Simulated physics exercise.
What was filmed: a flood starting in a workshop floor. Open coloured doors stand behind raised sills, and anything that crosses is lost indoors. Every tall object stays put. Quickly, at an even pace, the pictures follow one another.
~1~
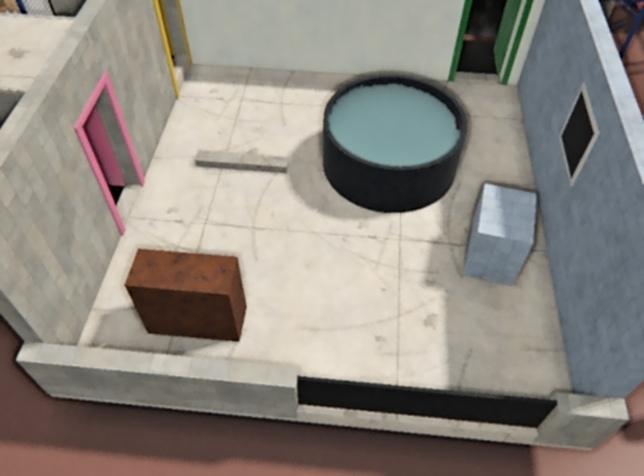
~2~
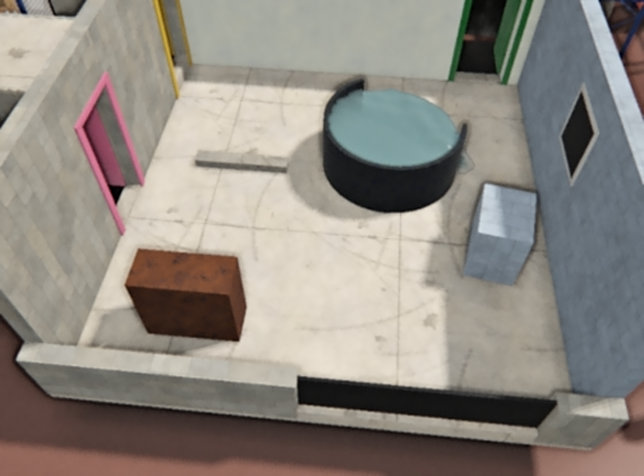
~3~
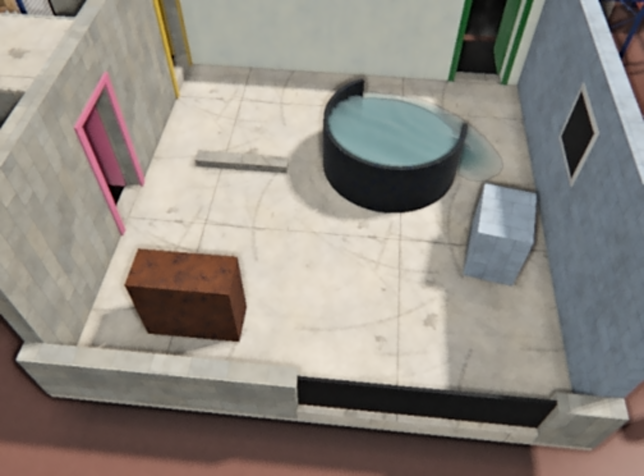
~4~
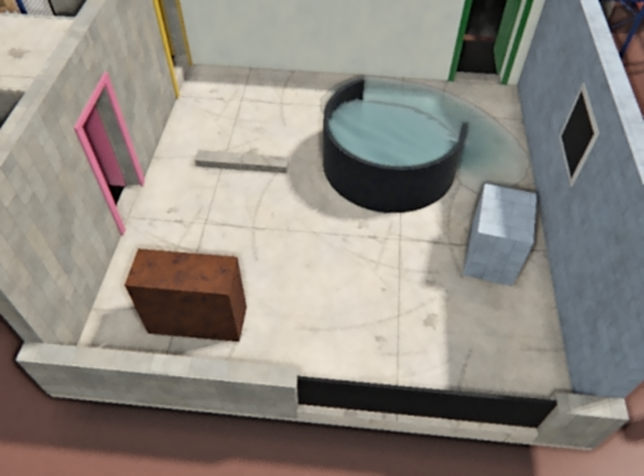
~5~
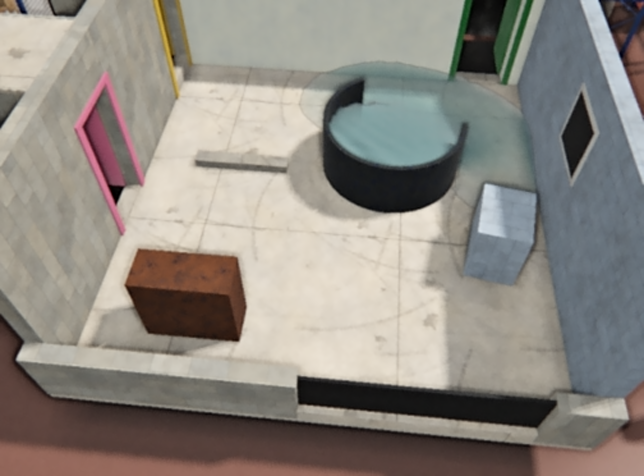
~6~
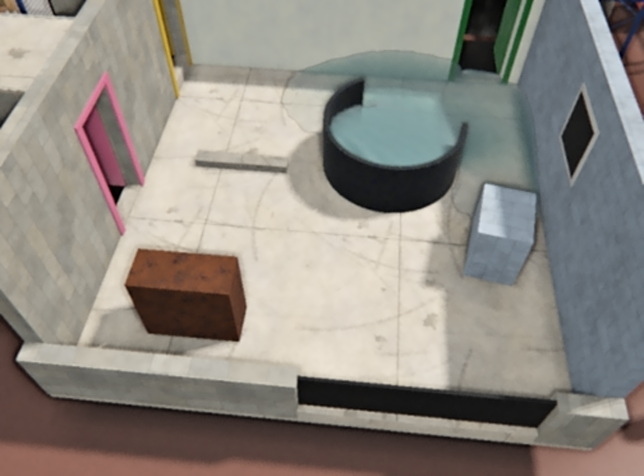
A round black-walled pool of pale blue-green water stands toward the back of a pale-floored workshop, seen from above by a still camera. A rust-brown block sits at front left, a grey-blue block at right, a low grey bar left of the pool, and pink, yellow and green doorways line the walls. The pool's far side opens, and a thin, clear sheet of water spreads out rightward, then behind the pool.
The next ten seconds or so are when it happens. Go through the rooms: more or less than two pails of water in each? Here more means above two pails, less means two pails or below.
Pink door: Less; yellow door: Less; green door: More.
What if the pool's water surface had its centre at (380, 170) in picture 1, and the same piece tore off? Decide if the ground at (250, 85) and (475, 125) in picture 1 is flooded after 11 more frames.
Result: Inundated; inundated.
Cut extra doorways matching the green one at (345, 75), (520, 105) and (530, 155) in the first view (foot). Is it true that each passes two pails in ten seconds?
One, ends up above; two, ends up above; three, ends up above.
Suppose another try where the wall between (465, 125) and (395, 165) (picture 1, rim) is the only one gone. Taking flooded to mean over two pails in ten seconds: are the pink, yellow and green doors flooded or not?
Note: Pink door crosses the line, yellow door misses the line, green door crosses the line.
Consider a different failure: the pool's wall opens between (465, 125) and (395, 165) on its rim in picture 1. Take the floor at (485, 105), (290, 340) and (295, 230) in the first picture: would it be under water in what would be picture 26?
Submerged, submerged, bone-dry.
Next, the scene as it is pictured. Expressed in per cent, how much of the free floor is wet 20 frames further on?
It comes to 55 per cent.
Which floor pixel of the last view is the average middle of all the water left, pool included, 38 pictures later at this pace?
It is near (348, 175).
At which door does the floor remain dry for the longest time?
From what the pictures show, it's the one in pink.
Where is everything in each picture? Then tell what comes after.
The first frame shows still water in the round pool at (394, 122).
In the second frame, water pours out on the round pool's far side and has run to (463, 170).
In the third frame, the front is at a hidden place, out from the gap on the round pool's far side.
In the fourth frame, water pours out on the round pool's far side and has run to a hidden place.
In the fifth frame, the front is at (323, 76), out from the gap on the round pool's far side.
In the sixth frame, the front is at (299, 72), out from the gap on the round pool's far side.
A moment on, water covers 25 % of the floor; the pink door not reached, the yellow door not reached, the green door far over two buckets in.
Next, water covers 40 % of the floor; the pink door not reached, the yellow door wet at the sill, nothing in, the green door far over two buckets in.
Then, water covers 55 % of the floor; the pink door wet at the sill, nothing in, the yellow door wet at the sill, nothing in, the green door far over two buckets in.
Later, water covers 90 % of the floor; the pink door wet at the sill, nothing in, the yellow door wet at the sill, nothing in, the green door far over two buckets in.
In the end, water covers 100 % of the floor; the pink door under two buckets in, the yellow door wet at the sill, nothing in, the green door far over two buckets in.
